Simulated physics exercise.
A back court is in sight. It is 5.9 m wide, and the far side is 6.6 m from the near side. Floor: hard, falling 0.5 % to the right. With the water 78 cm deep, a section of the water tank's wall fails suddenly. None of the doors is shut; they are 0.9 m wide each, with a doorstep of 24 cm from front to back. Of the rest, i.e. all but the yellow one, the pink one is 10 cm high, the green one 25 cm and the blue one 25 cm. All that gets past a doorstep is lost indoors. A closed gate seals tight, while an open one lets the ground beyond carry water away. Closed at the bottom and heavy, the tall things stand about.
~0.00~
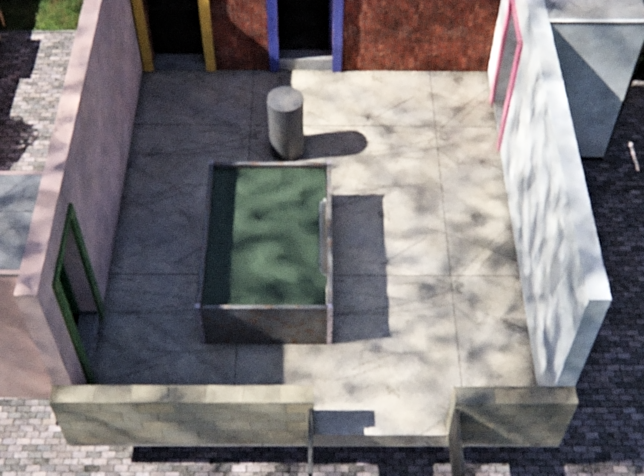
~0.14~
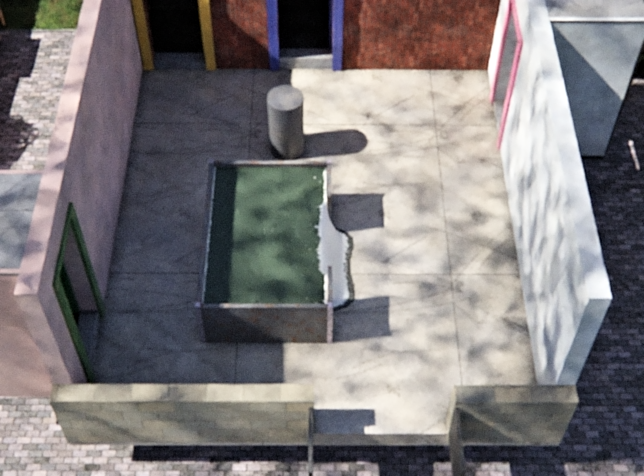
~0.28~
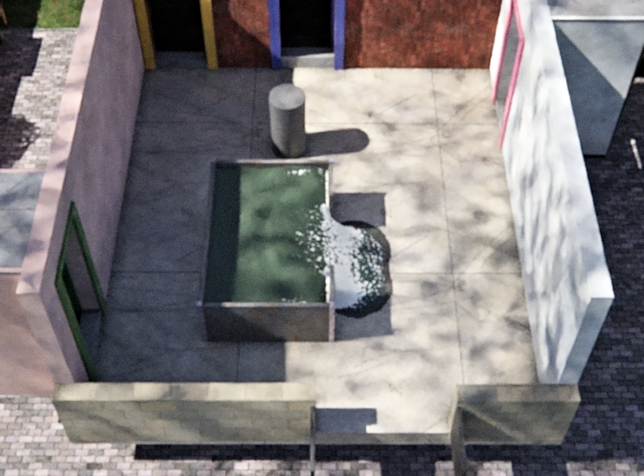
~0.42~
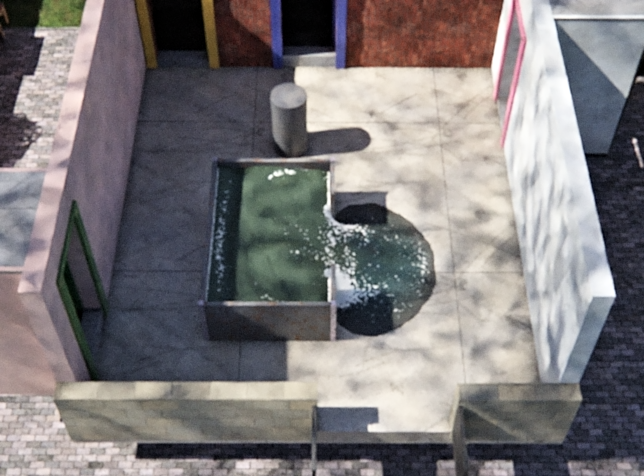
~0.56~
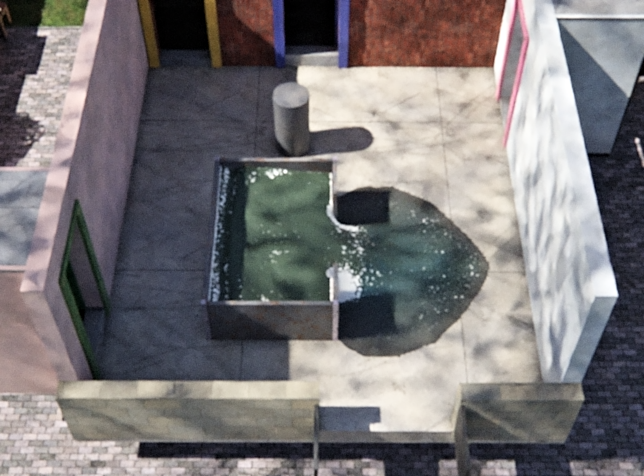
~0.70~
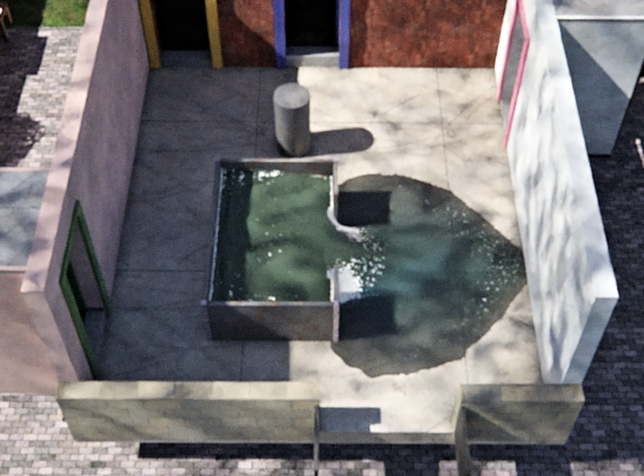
Water burst through the right side of a tank of green water in a walled courtyard, then fanned out across the pale paving in a widening dark pool that reached close to the right-hand wall.
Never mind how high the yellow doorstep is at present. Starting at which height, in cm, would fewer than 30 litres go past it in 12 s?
Starting at roughly 8 cm.
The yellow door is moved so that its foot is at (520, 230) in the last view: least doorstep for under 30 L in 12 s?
Roughly 29 cm.
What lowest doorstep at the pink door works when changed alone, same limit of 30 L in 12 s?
At pink, roughly 9.5 cm.
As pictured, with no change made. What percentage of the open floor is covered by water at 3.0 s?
Wet share: Near 45 %.
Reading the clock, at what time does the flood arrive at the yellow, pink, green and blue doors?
Arrival times - yellow: 4.5 s; pink: 1.6 s; green: 4.0 s; blue: 3.2 s.
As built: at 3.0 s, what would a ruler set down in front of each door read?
Centimetres: Yellow = 0, pink = 11, green = 0, blue = 0.
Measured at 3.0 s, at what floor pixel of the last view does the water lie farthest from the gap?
At about (488, 73).
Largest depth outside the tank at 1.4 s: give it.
Around 41 centimetres.
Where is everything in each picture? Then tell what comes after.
In the first frame, the water tank at (267, 235) is whole and still, 78 cm deep; the yellow door at (174, 23) is dry.
In the second frame, the front is at (349, 297), 0.3 m from the gap at (327, 257); 0.3 m2 of floor is wet, 78 cm left at the back.
In the third frame, the gap is at (329, 256), the front 0.8 m out at (385, 293); the back of the water tank holds 77 cm.
In the fourth frame, the front is at (429, 285), 1.4 m from the gap at (331, 256); 2.3 m2 of floor is wet, 69 cm left at the back.
In the fifth frame, the front is at (480, 275), 2.1 m from the gap at (333, 254); 4.4 m2 of floor is wet, 65 cm left at the back.
In the sixth frame, the gap is at (333, 255), the front 2.8 m out at (527, 276); the back of the water tank holds 65 cm; the yellow door at (180, 20), 4.9 m from the gap, is still 3.8 m from the nearest water.
After 1.4 s water covers 30 % of the floor, deepest (41 cm) near (342, 268); it has not reached the yellow door.
After 3.0 s water covers 45 % of the floor, deepest (31 cm) near (537, 403); it has not reached the yellow door.
After 12.0 s water covers 100 % of the floor, deepest (14 cm) near (148, 413); 11 cm at the yellow door, 0 litres in over its 14 cm doorstep.
At the yellow door as built, the water arrived by 4.4 s and peaked near 13 cm at 8.4 s.
With a doorstep of 7 cm, 43 litres would have come in within the 12 s; with 9.5 cm, 12 litres. So under 30 litres takes about 8 cm.
